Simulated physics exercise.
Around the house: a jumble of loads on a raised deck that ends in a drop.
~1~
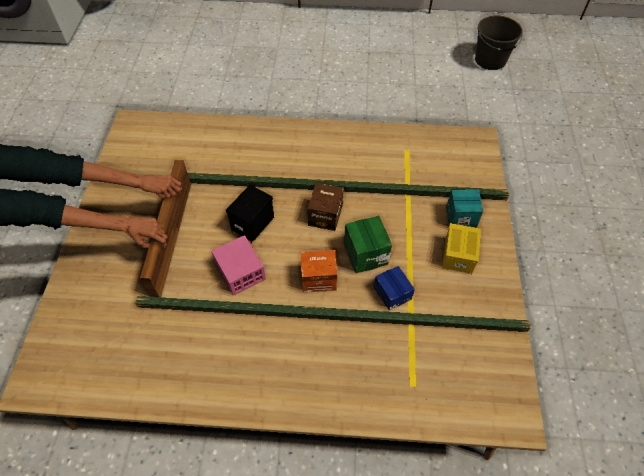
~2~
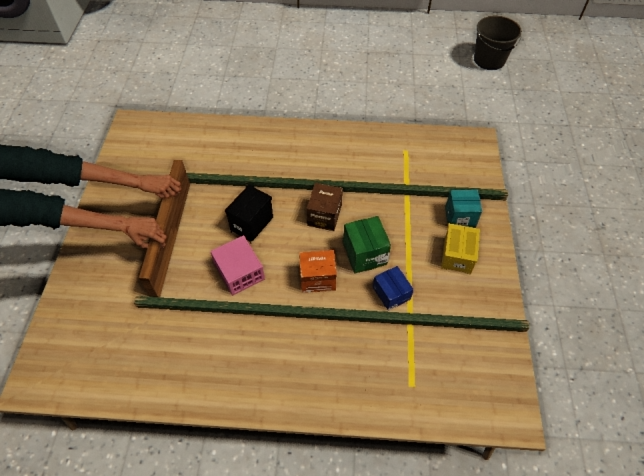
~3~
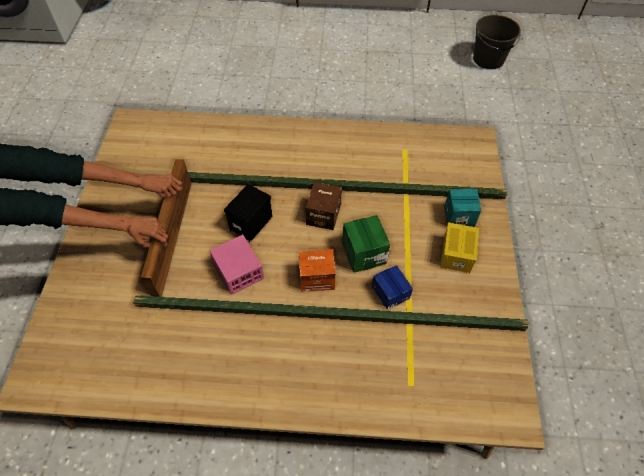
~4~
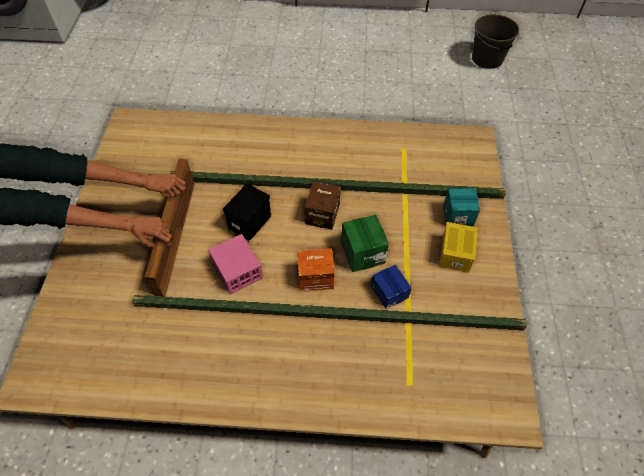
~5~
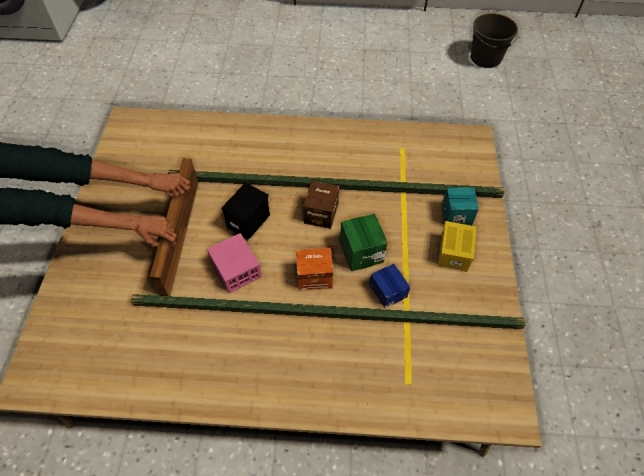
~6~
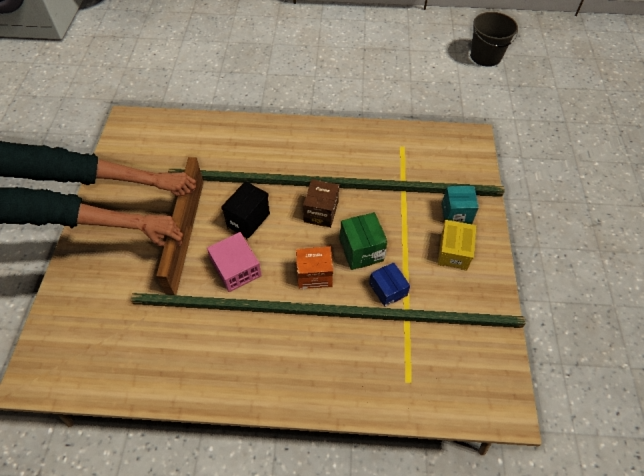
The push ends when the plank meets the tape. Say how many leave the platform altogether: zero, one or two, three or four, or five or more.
As it turns out, the number that fall off is zero.
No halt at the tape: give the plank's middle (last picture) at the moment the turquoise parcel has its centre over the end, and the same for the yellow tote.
Near (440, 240) and (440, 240).
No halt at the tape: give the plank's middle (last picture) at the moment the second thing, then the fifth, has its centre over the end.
Its middle is around (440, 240) and later (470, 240).
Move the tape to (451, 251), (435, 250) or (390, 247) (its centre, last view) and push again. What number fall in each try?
Down on the ground: 3, 1 and 0.
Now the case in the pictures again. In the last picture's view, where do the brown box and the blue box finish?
First (448, 207), then (495, 296).
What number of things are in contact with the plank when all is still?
2 of them.
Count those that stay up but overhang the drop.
It comes to 0.
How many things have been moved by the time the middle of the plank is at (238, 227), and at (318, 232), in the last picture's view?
First 2, then 6.
Soon after, none off yet; turquoise parcel at rest near (460, 206); yellow tote at rest near (457, 245); blue box at rest near (389, 284).
After that, none off yet; turquoise parcel at rest near (460, 206); yellow tote at rest near (457, 245); blue box displaced a little near (397, 286).
And then, none off yet; turquoise parcel at rest near (460, 206); yellow tote at rest near (457, 245); blue box displaced well along near (450, 293).
In the end, the number that fall off is zero.
